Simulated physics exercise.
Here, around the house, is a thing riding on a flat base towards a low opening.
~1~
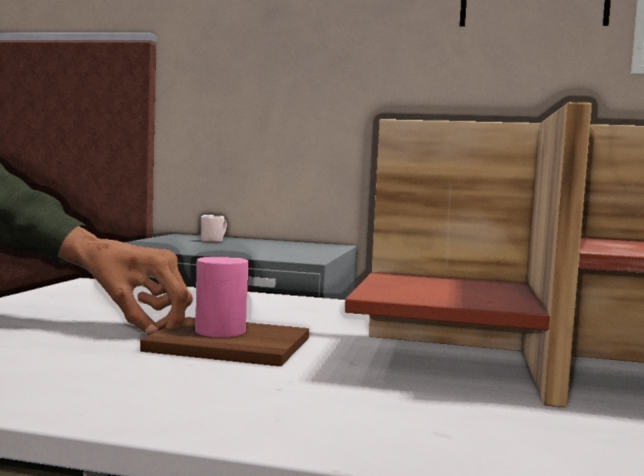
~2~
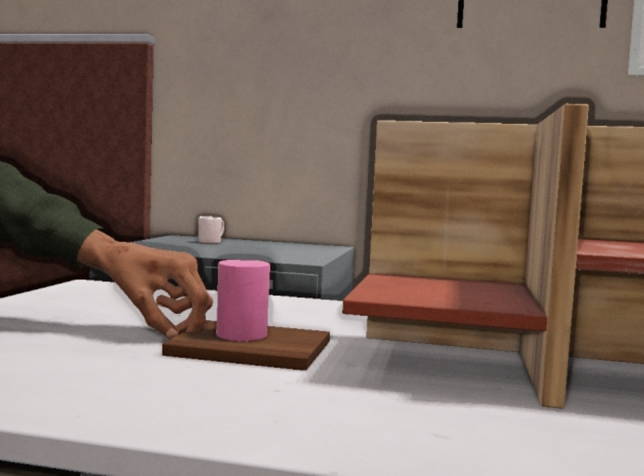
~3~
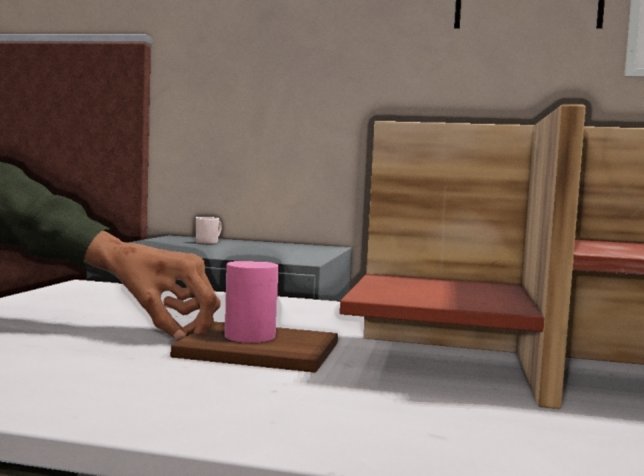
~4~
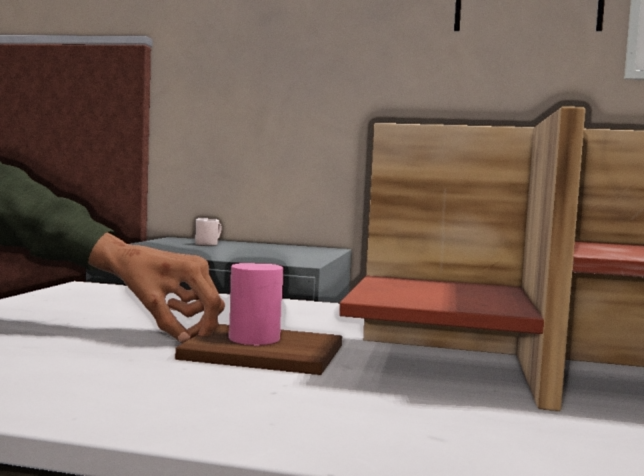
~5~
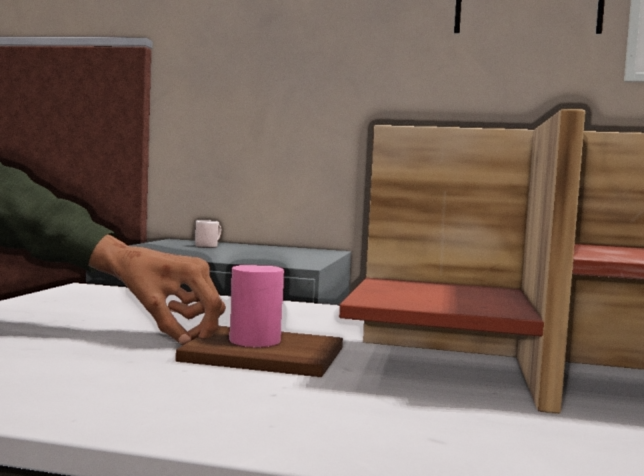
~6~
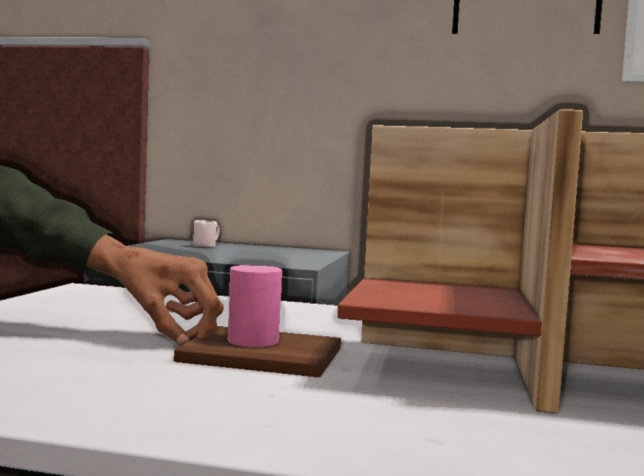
Pink candle on a brown board sliding a short way right across a white surface, pushed by a hand, then barely moving.
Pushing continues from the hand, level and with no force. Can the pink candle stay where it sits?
Outcome: The pink candle is knocked back.
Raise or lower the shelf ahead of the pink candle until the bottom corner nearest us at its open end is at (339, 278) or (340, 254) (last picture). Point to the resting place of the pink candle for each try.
Around (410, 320) for the first option and (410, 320) for the second.
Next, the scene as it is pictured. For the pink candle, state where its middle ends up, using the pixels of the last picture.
About (281, 332).
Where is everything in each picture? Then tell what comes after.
Hand sliding it forward; pink candle (221, 296); shelf (551, 247), in the first picture.
Hand sliding it forward; pink candle (243, 299); brown board (251, 343), in the second picture.
Hand sliding it forward; pink candle (251, 301); shelf (545, 249), in the third picture.
Hand sliding it forward; pink candle (256, 303); brown board (264, 347), in the fourth picture.
Hand sliding it forward; pink candle (256, 305); shelf (544, 253), in the fifth picture.
Hand sliding it forward; pink candle (255, 305); brown board (263, 349), in the sixth picture.
Then, 1.62 s past the last view, pink candle pushed back on its carrier near (326, 311).
Then, 1.94 s past the last view, pink candle leaning 38° off how it started near (322, 317).
Then, 2.12 s past the last view, pink candle leaning 64° off how it started near (303, 320).
Finally, the pink candle strikes the shelf, near (281, 332).
